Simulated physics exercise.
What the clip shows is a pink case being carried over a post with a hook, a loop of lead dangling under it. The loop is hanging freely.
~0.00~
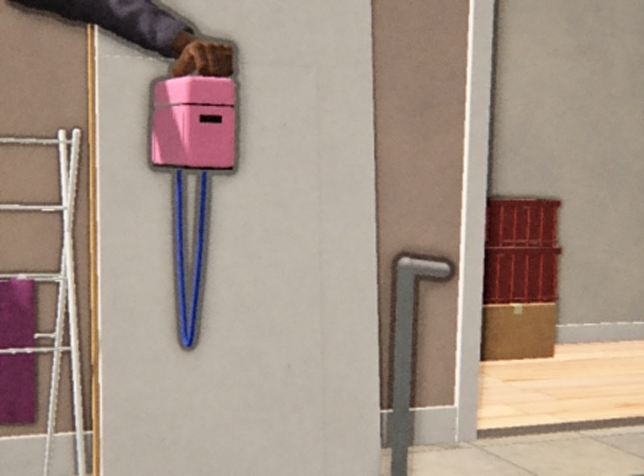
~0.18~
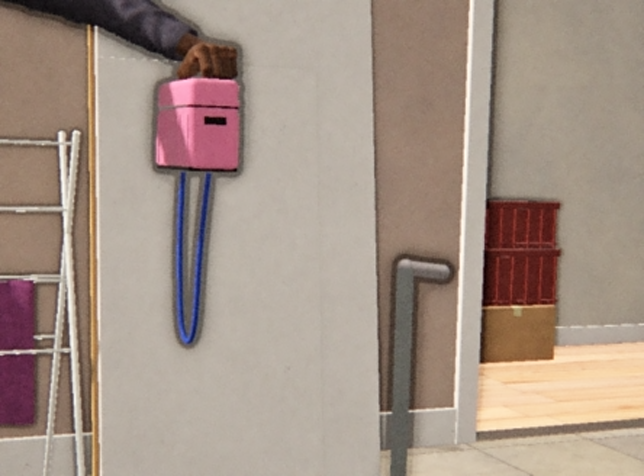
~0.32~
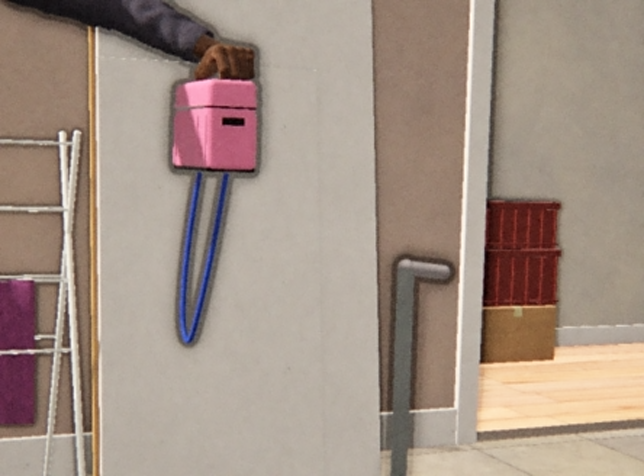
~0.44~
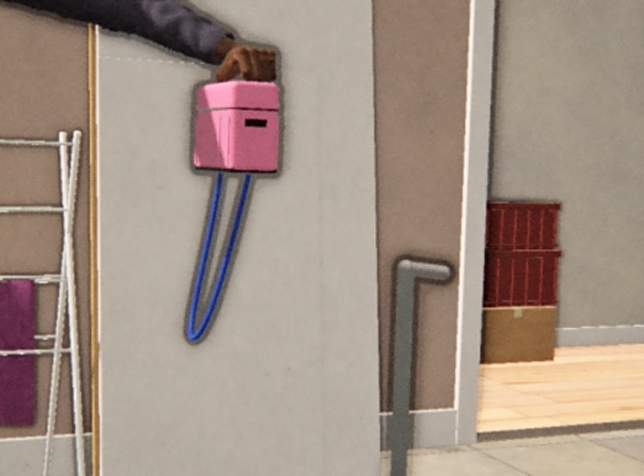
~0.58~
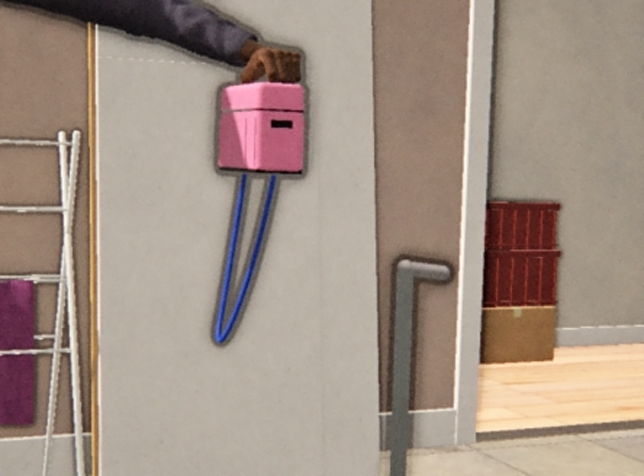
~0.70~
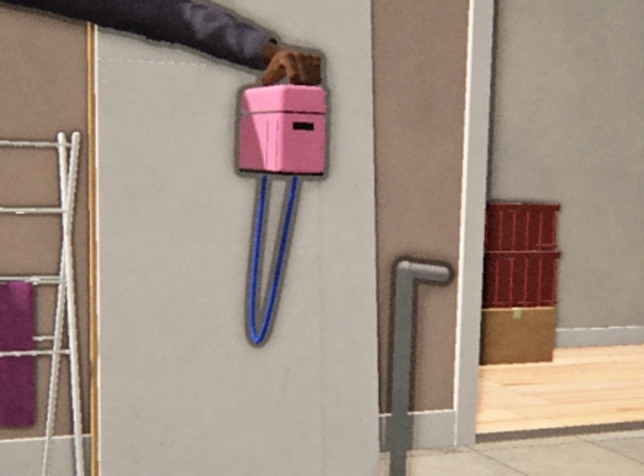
Pink case with a blue loop dangling beneath it moving right in a person's hand, the loop swaying, left of a grey hooked post.
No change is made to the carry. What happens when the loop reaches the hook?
I expect it will slip past the post just fine.
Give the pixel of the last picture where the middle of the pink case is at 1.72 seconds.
(449, 138).
Around 1.72 s, case past the post near (449, 138).
Around 2.44 s, case past the post near (555, 142).
Finally, case past the post near (559, 142). The pink case comes away clean.
